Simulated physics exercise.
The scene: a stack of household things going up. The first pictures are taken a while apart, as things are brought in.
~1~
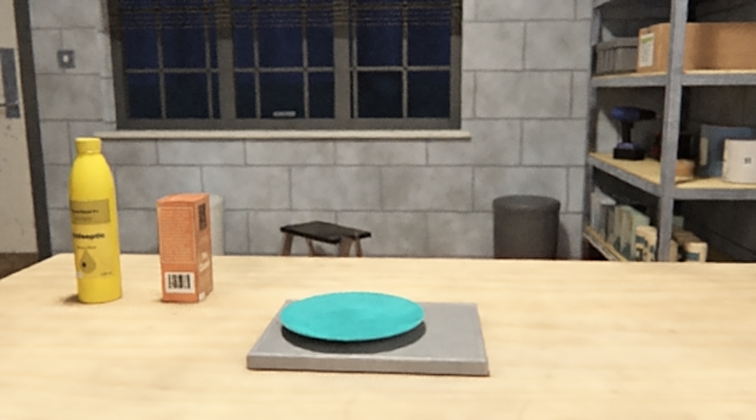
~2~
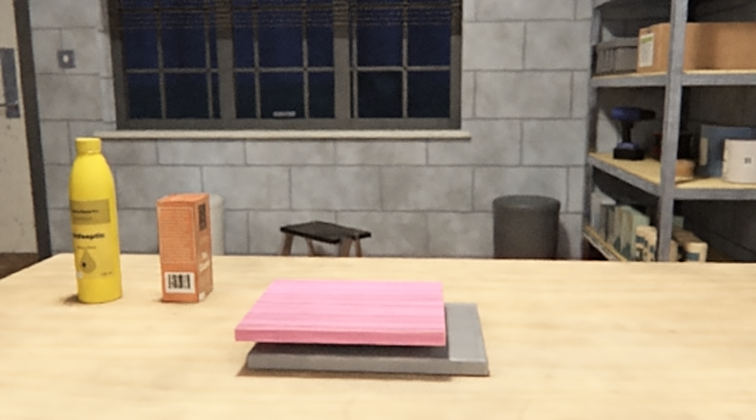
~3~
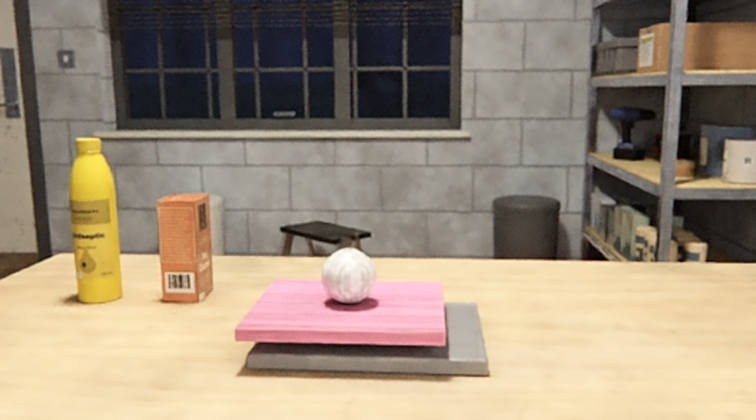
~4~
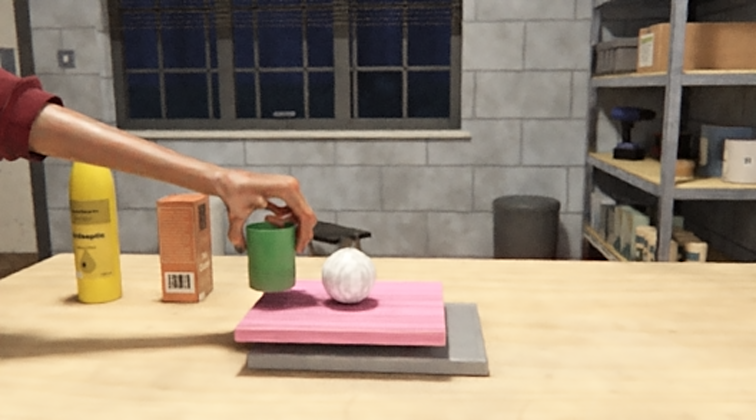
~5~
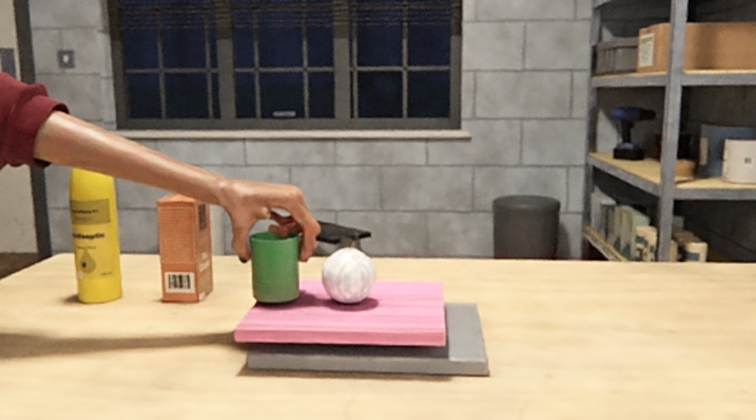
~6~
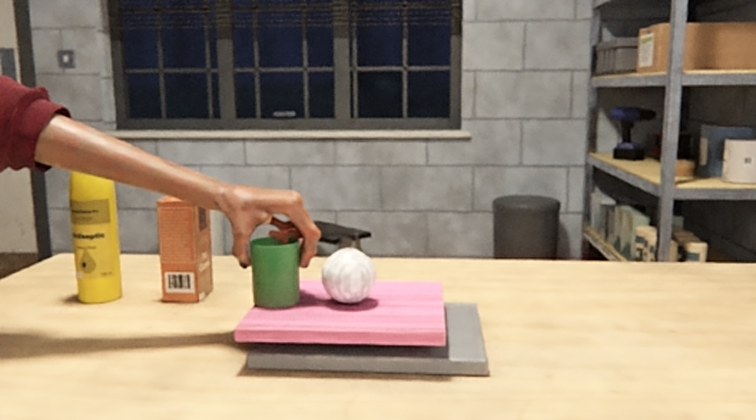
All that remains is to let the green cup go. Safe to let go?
Here the pile stays up.
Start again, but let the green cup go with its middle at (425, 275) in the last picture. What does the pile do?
Then it stays up.
Then, 0.30 s on from there, no change.
Then, 1.00 s on from there, green cup resting near (276, 272).
In the end, all 7 unmoved. At the end, from the last picture's camera, green cup near (276, 272). The pile holds.
